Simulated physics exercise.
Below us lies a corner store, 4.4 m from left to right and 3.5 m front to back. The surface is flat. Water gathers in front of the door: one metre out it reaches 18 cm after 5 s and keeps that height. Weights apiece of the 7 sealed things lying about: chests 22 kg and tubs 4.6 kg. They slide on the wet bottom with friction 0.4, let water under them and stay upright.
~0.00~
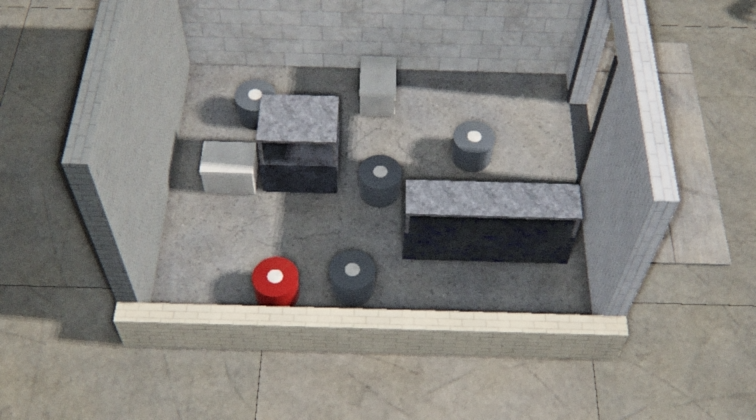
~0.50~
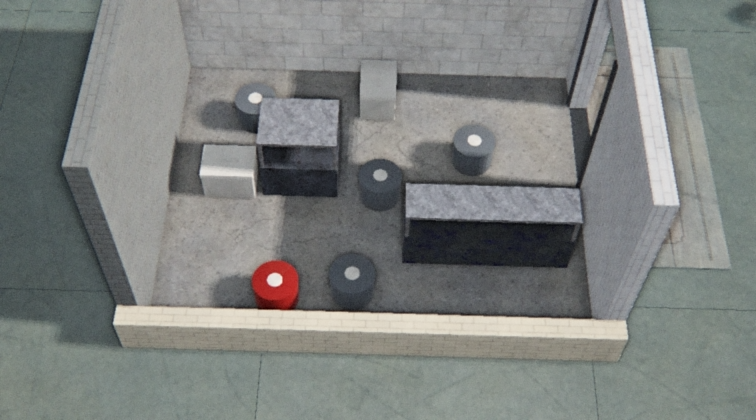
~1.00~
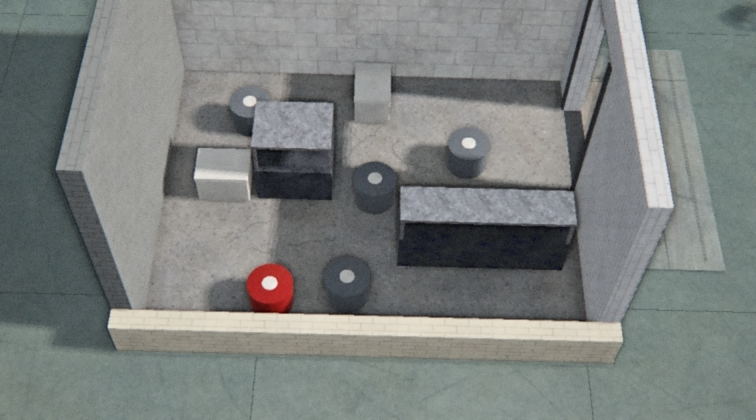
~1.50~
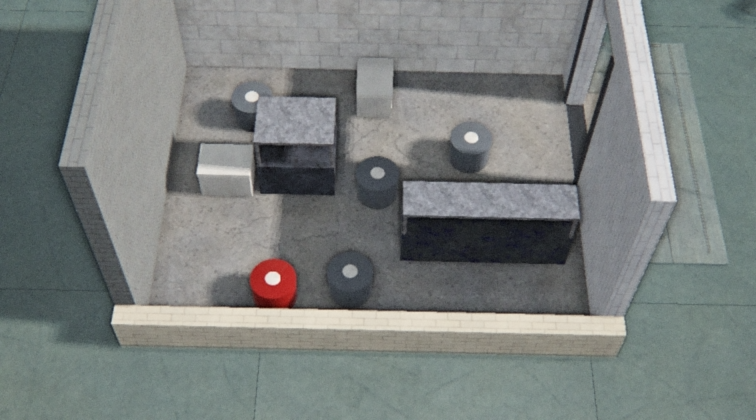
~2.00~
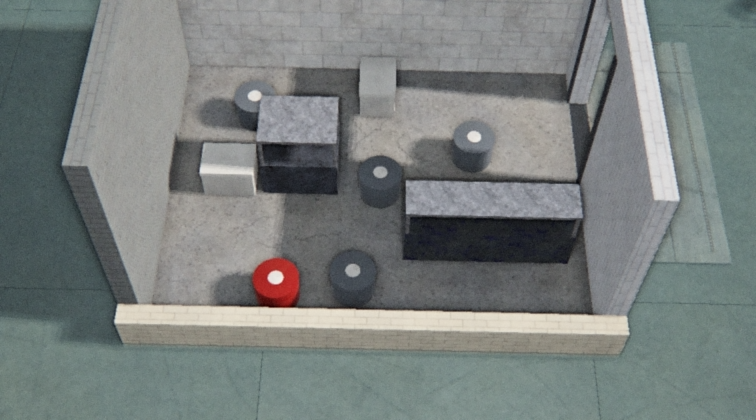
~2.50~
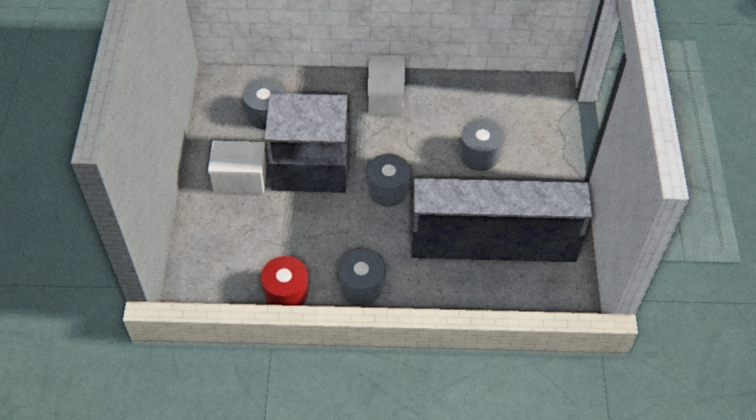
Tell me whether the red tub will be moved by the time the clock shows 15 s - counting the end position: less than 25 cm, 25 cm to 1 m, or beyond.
The red tub slides a little.
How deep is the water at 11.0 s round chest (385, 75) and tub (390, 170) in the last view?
About 7 and 8 cm.
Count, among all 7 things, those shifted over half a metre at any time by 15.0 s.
That makes 7.
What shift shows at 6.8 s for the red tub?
Roughly 0 cm by then.
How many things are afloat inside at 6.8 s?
I count 2.
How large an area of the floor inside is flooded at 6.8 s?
About 9.0 m2.
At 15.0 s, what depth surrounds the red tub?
About 10 cm.
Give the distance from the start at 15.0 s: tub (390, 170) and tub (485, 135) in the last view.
In that order: 150 cm, 300 cm.
After 3.5 s the red tub is near (284, 276), 0.0 m from its start, aground; 0 afloat.
After 6.8 s the red tub is near (284, 276), 0.0 m from its start, aground; 2 afloat.
After 11.0 s the red tub is near (185, 226), 1.1 m from its start, afloat; 4 afloat.
After 15.0 s the red tub is near (352, 289), 0.7 m from its start, afloat; 7 afloat.
